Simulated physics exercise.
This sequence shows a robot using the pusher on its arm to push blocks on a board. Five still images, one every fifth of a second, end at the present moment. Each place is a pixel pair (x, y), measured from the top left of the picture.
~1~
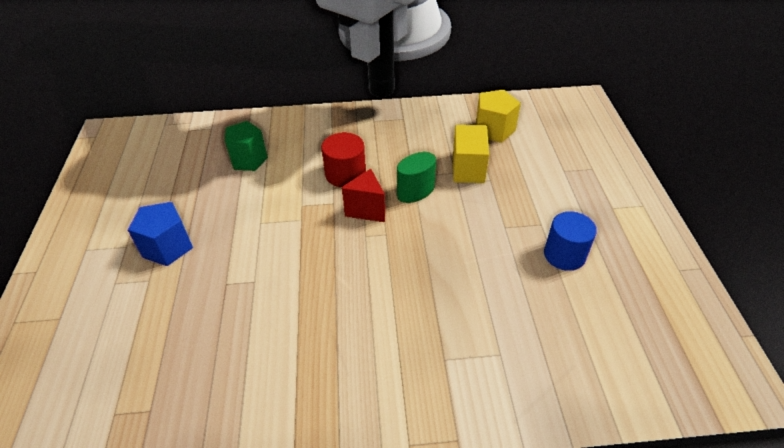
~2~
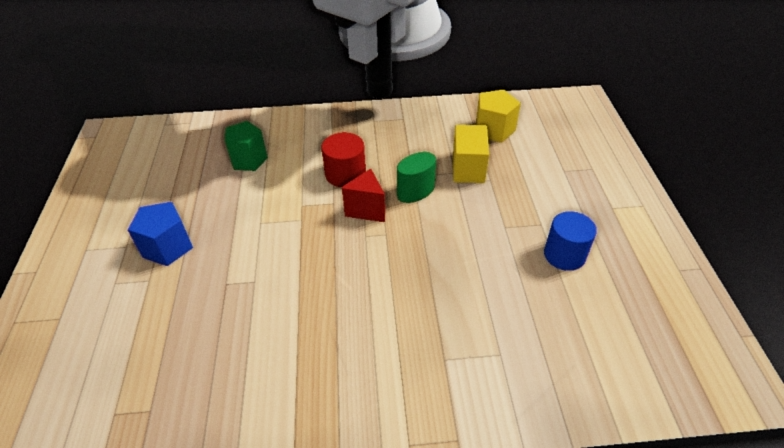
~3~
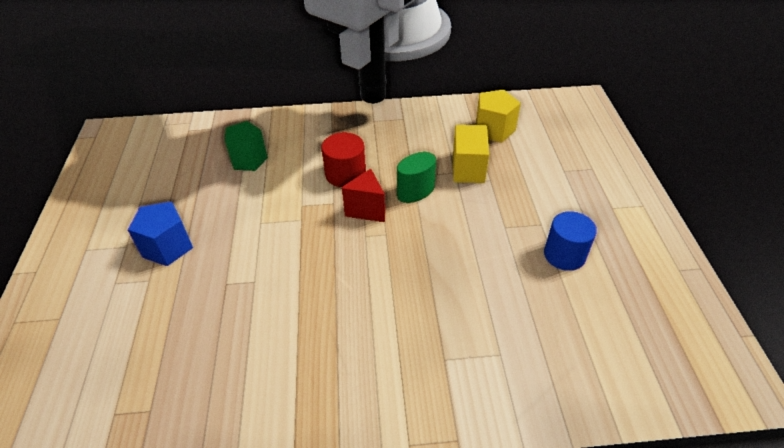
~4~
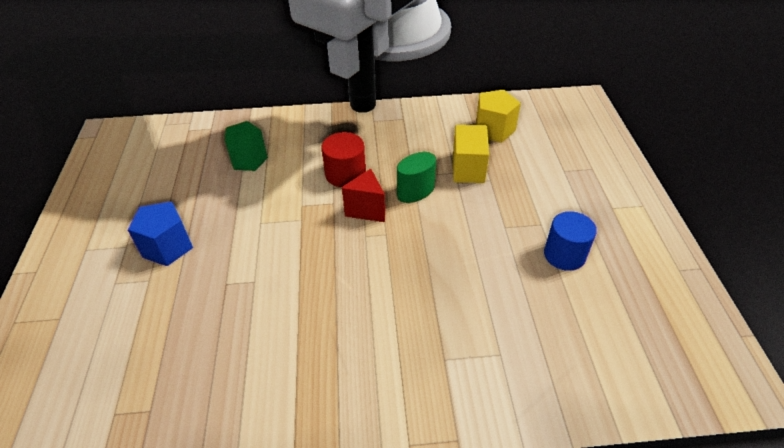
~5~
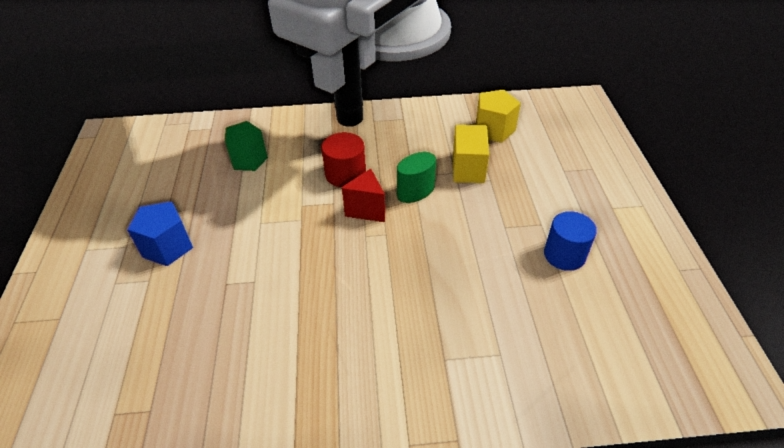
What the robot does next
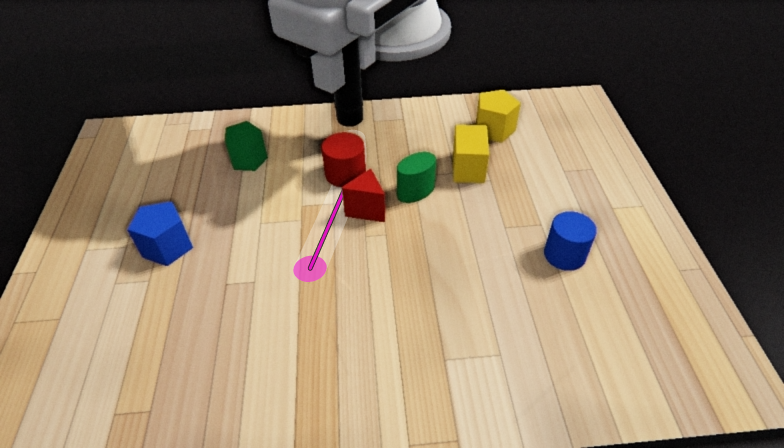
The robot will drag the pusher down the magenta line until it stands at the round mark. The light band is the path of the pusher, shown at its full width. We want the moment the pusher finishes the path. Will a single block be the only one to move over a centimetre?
Answer: Yes.
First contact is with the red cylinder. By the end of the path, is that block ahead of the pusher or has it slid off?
At the end of the path, the pusher is still pushing the red cylinder ahead of it.
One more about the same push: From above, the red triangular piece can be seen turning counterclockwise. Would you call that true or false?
The claim holds.
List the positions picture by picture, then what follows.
Pusher tip (382, 91); block tops, red cylinder (343, 145); red triangular piece (365, 183); green elliptical block (416, 162), in the first picture.
Pusher (380, 92); blocks unchanged, in the second picture.
Pusher (373, 97); blocks unchanged, in the third picture.
Pusher (363, 106); blocks unchanged, in the fourth picture.
Pusher (350, 120); red cylinder (343, 145); red triangular piece (365, 183); green elliptical block (416, 162), in the fifth picture.
Path on the board, from (352, 138) through (341, 196) to (310, 269).
One third of the way, pusher (348, 157); red cylinder (334, 171).
Two thirds of the way, pusher (329, 201); red cylinder (309, 217); red triangular piece (365, 187), turned 25° anticlockwise.
At the end, pusher (306, 250); red cylinder (275, 269); red triangular piece (365, 187), turned 25° anticlockwise; green elliptical block in place.
